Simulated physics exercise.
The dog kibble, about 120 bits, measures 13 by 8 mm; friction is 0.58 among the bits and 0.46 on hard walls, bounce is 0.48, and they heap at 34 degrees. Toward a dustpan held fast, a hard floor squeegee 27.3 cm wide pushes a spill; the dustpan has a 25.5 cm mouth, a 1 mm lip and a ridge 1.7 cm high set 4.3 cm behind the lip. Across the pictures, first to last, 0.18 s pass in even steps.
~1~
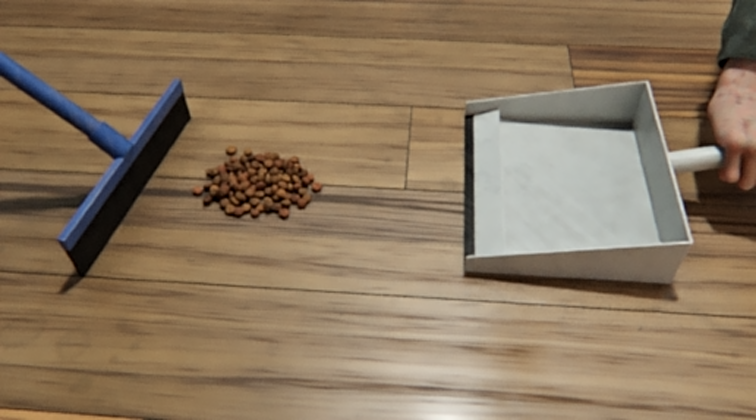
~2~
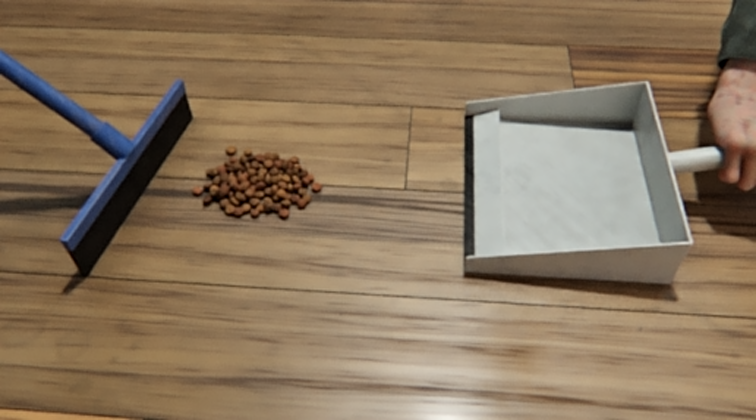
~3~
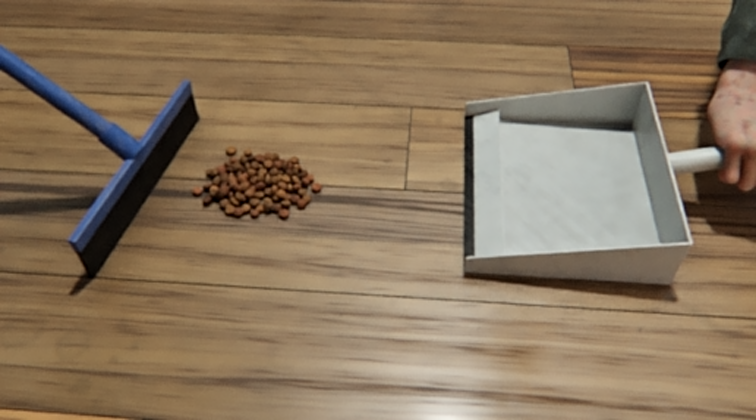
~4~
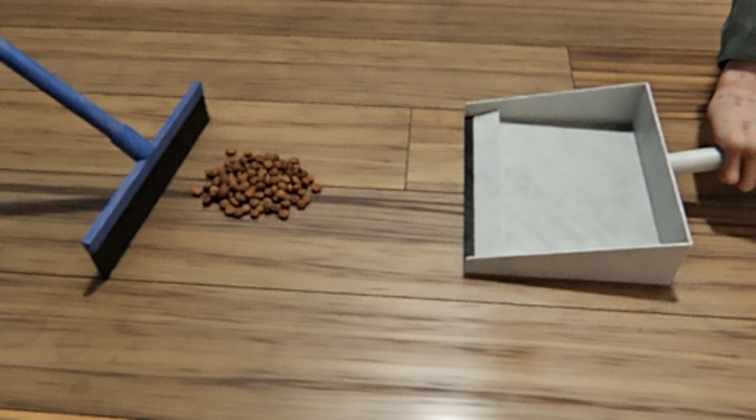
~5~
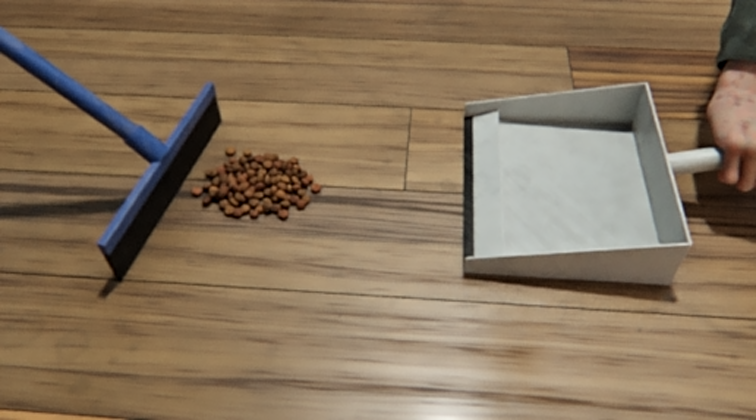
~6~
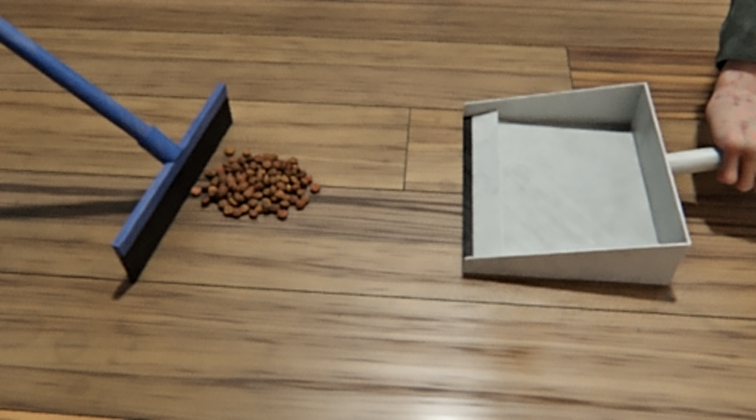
On a wooden floor, a blue squeegee sliding slowly right to a small brown kibble heap, a hand holding a dustpan still.
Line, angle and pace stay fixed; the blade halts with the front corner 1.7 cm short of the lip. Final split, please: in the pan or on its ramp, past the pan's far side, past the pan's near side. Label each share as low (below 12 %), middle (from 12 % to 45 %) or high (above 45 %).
In the pan or on its ramp - middle; past the pan's far side - low; past the pan's near side - low.
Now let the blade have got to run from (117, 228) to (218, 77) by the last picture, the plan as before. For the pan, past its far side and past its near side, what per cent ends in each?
Pan 0; far 10; near 0.
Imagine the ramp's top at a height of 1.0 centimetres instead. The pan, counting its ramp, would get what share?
20 %.
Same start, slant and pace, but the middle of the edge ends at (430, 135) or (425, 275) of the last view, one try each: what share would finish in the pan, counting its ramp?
Close to 0 and 25 in a hundred, in that order.
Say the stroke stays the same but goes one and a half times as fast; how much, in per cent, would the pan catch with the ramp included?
It would be around 20 percent.
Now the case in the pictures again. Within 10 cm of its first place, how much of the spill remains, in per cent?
I'd estimate roughly 0 per cent.
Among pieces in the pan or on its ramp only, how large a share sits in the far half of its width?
Something like 40 per cent of the catch.
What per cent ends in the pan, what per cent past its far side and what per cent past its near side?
The pan holds 20 per cent at the end, the far side 0 per cent and the near side 0 per cent.
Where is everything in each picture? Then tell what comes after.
In the first frame, blade from (66, 244) to (179, 88), moved 0.0 cm, 0 of the pieces shifted so far; middle of the pieces at (255, 180); pan at (573, 191).
In the second frame, blade from (69, 245) to (181, 89), moved 0.3 cm, 0 of the pieces shifted so far; middle of the pieces at (254, 180).
In the third frame, blade from (77, 246) to (188, 89), moved 1.2 cm, 0 of the pieces shifted so far; middle of the pieces at (254, 181).
In the fourth frame, blade from (90, 247) to (199, 90), moved 2.7 cm, 0 of the pieces shifted so far; middle of the pieces at (254, 181).
In the fifth frame, blade from (106, 249) to (211, 91), moved 4.4 cm, 0 of the pieces shifted so far; middle of the pieces at (254, 181).
In the sixth frame, blade from (120, 250) to (223, 92), moved 6.1 cm, 0 of the pieces shifted so far; middle of the pieces at (253, 181); pan at (571, 193).
Then, 0.30 s after the last picture, middle of the blade 19 cm from the lip; 0 % over the lip, far side 0 %, near side 0 %.
Then, 0.49 s after the last picture, middle of the blade 10 cm from the lip; 0 % over the lip, far side 0 %, near side 0 %.
Then, 0.81 s after the last picture, middle of the blade 4 cm from the lip; 20 % over the lip, far side 0 %, near side 0 %.
In the end, pan 20 %, far side 0 %, near side 0 %, in front of the lip or behind the blade 80 %.
